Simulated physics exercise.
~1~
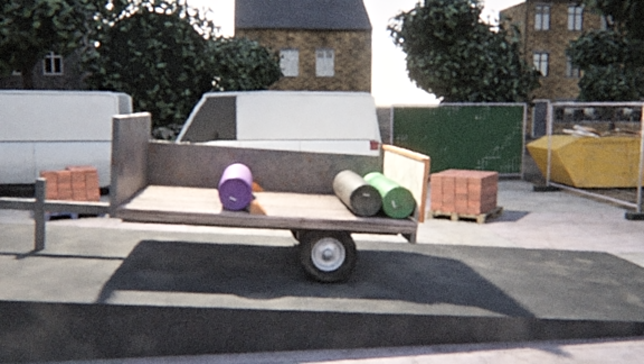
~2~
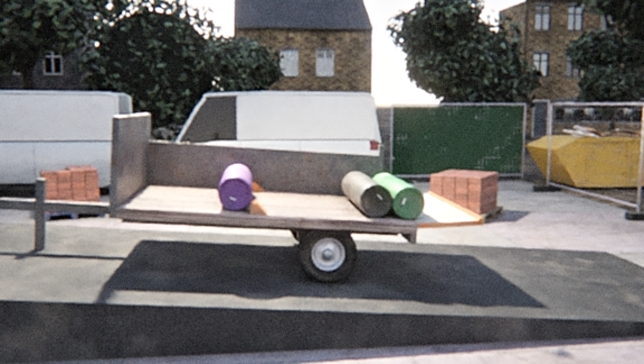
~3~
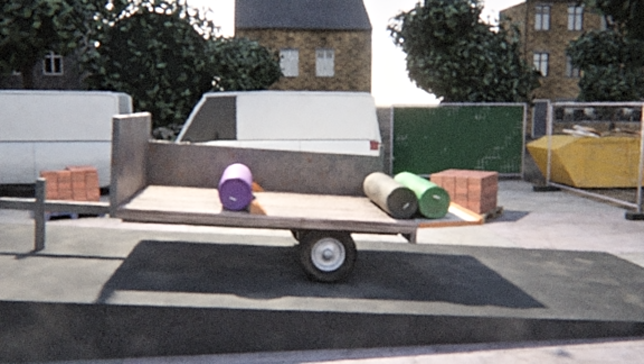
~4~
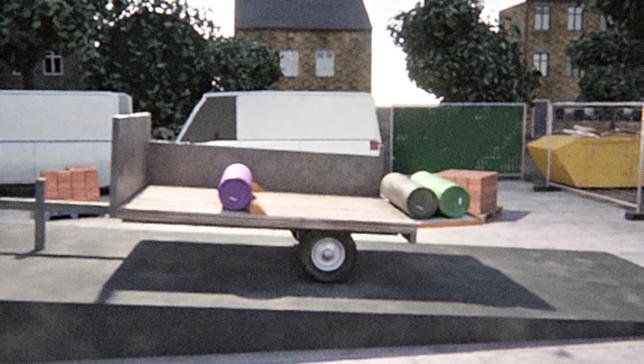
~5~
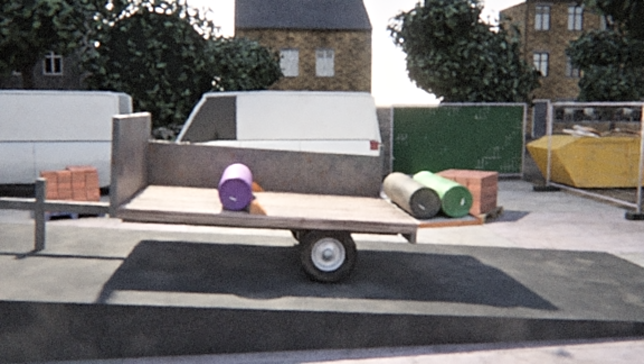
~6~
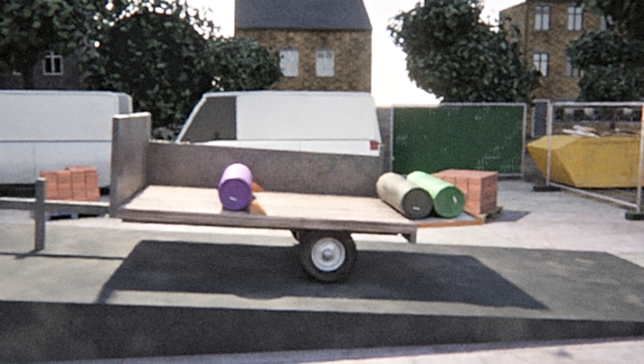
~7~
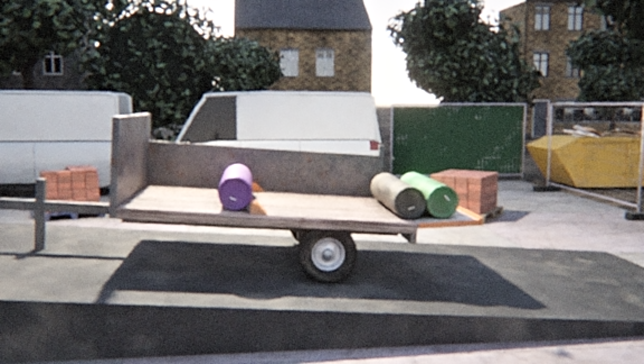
A trailer stood parked on a slope as its tailgate dropped open, and the green and grey cylinders rolled right onto it, then drifted back slightly and ended resting on the lowered gate, while the purple one stayed put against an orange chock on the bed.
